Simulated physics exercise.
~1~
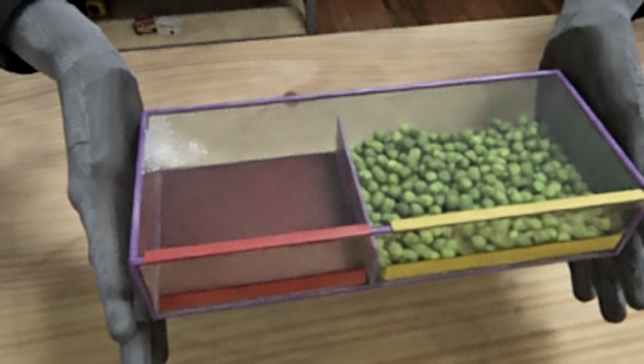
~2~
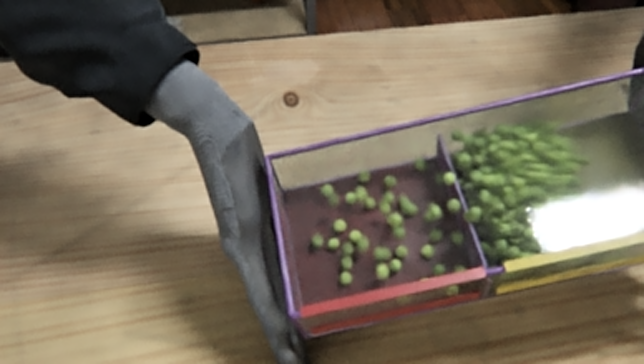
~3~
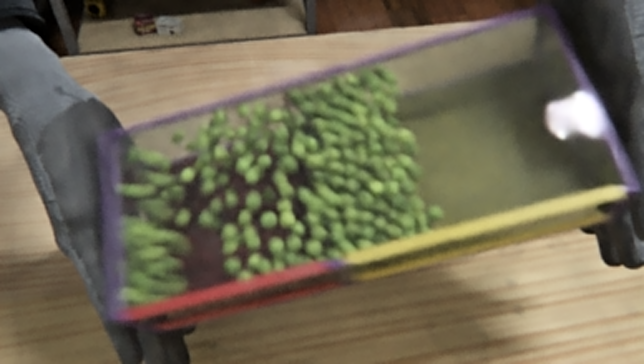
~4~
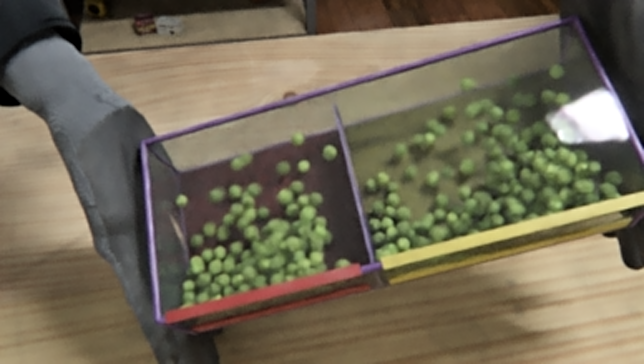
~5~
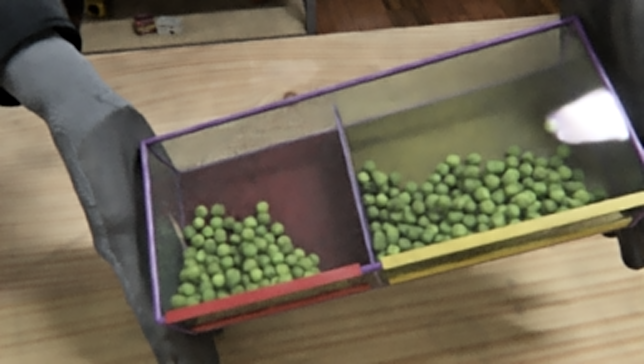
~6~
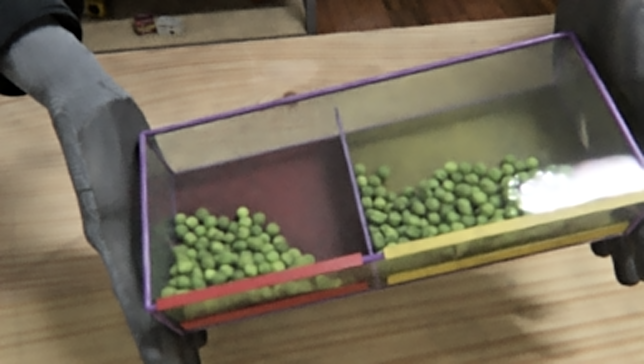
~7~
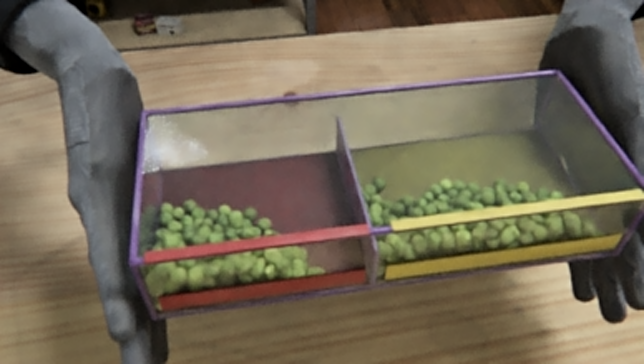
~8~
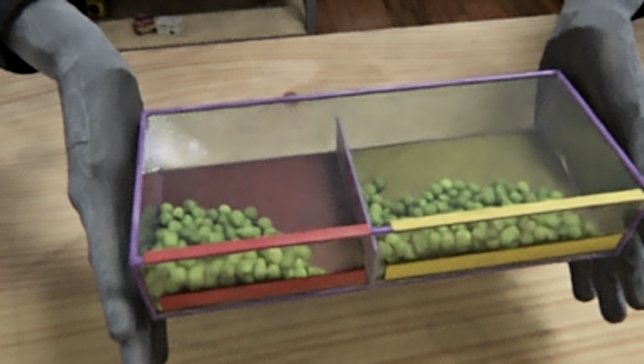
Green peas scattering from the yellow side into the red as gloved hands shake, tilt and level a clear divided box.
